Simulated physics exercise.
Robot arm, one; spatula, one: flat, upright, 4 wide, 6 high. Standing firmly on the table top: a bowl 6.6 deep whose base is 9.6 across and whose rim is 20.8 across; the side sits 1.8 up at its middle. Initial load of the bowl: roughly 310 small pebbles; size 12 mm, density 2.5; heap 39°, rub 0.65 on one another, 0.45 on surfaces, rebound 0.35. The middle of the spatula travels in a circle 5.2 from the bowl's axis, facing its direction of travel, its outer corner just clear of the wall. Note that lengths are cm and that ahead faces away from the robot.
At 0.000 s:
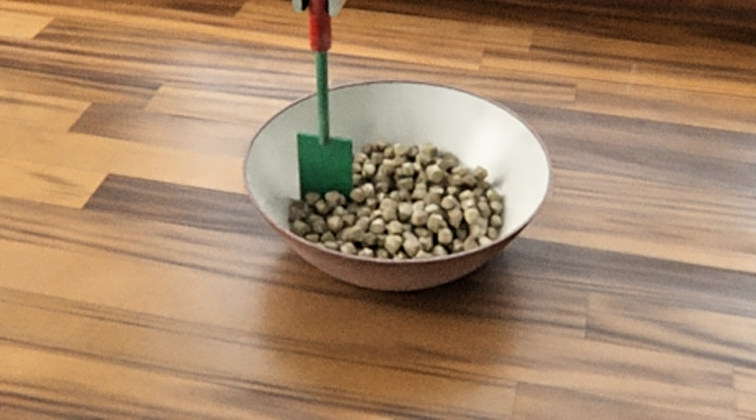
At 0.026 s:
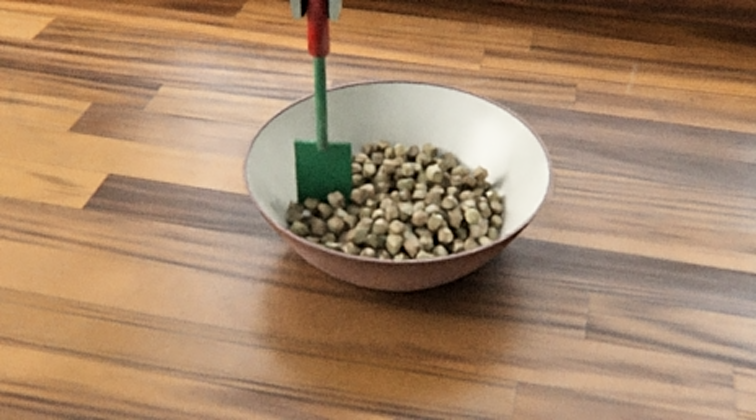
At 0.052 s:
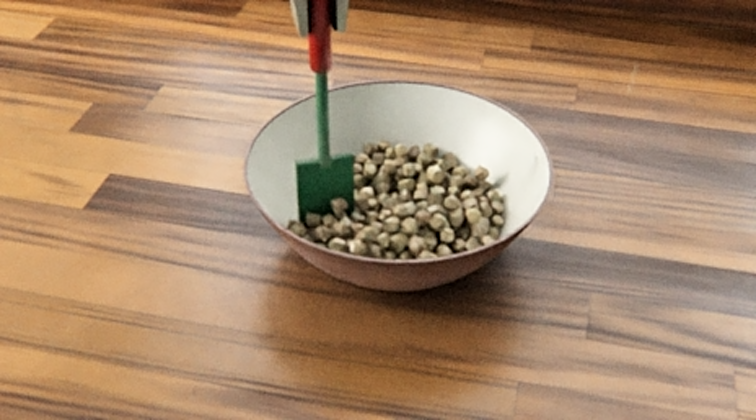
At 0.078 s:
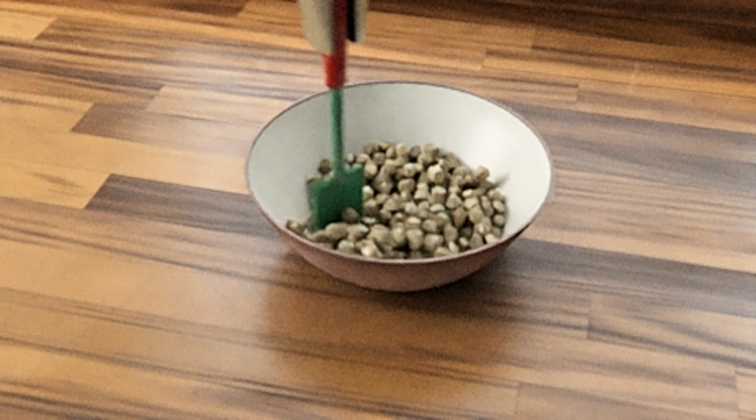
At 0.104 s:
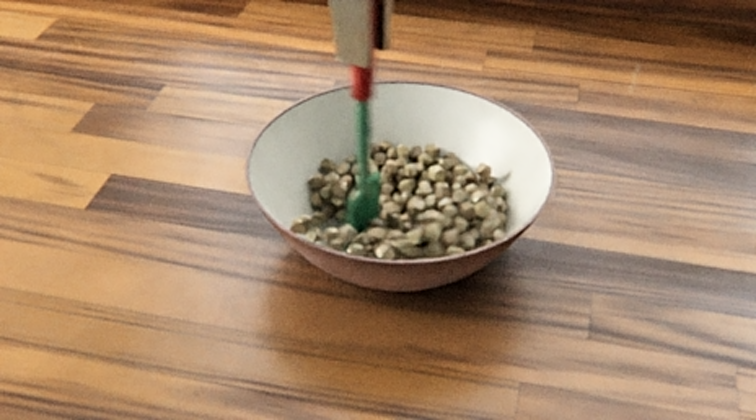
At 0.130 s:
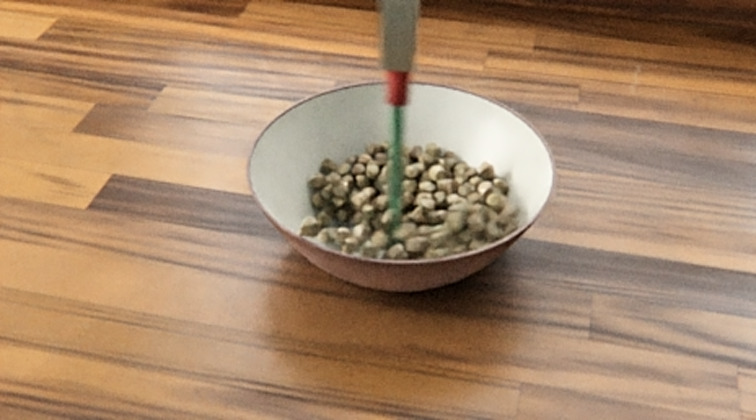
A wide bowl with a white inside and a reddish-brown outside stands on a striped wooden table top, seen from above at an angle by a still camera. It holds a heap of small grey-brown pebbles, with a green spatula on a red-collared robot tool at the left. The spatula dips into the pebbles and sweeps around the near side toward the right, turning edge-on and pushing pebbles along.
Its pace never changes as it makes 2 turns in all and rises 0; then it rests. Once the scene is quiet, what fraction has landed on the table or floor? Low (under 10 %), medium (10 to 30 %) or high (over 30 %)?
High - over 30 %.
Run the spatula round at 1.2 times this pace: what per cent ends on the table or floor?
It would come to around 50 percent.
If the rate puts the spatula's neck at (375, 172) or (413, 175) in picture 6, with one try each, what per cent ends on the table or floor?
It comes to close to 30 per cent and close to 50 per cent.
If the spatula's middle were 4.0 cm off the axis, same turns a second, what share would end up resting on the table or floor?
It would come to about 20 per cent.
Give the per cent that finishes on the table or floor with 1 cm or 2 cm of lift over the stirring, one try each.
Try one: Around 35 %; try two: Around 30 %.
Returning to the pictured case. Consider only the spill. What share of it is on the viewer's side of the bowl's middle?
About 40 per cent.
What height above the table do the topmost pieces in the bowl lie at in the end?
It reaches some 6.0 cm above the table.
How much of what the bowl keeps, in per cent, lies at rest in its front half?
Around 60 per cent of what the bowl keeps.
After 0.40 s, 340° round, highest piece 10 above the table; 231 in the bowl, 41 on the table or floor, 39 in flight or on the tool.
After 0.67 s, 221° round, highest piece 8 above the table; 198 in the bowl, 110 on the table or floor, 3 in flight or on the tool.
After 1.00 s, 0° round, highest piece 6 above the table; 192 in the bowl, 119 on the table or floor.
After 1.70 s, 0° round, highest piece 6 above the table; 192 in the bowl, 119 on the table or floor.
In the end, 192 in the bowl, 119 on the table or floor. That is 38 % on the table or floor.
